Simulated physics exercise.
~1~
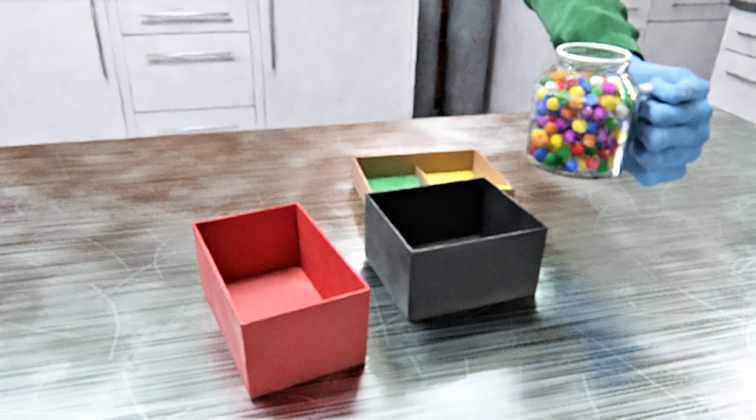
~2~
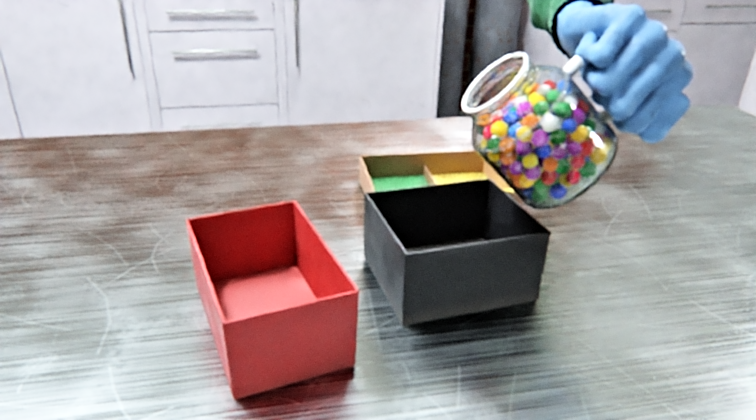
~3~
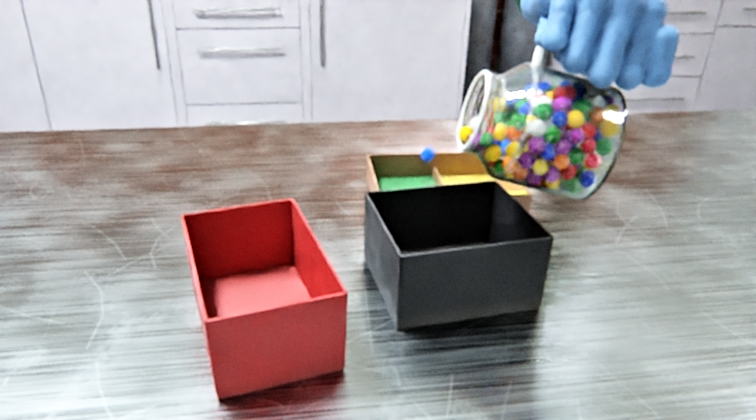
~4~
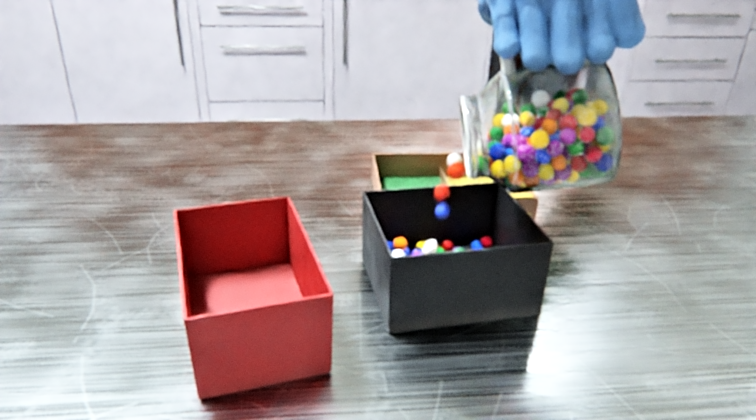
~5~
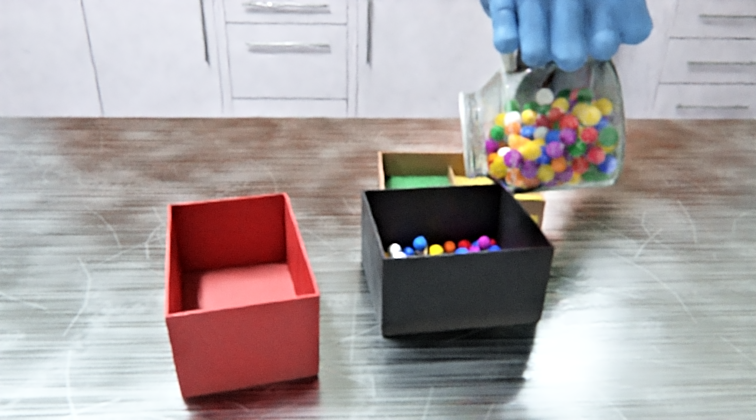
Colorful beads spilling into a black box as a blue-gloved hand tips a glass jar sideways, leaving most still inside it.
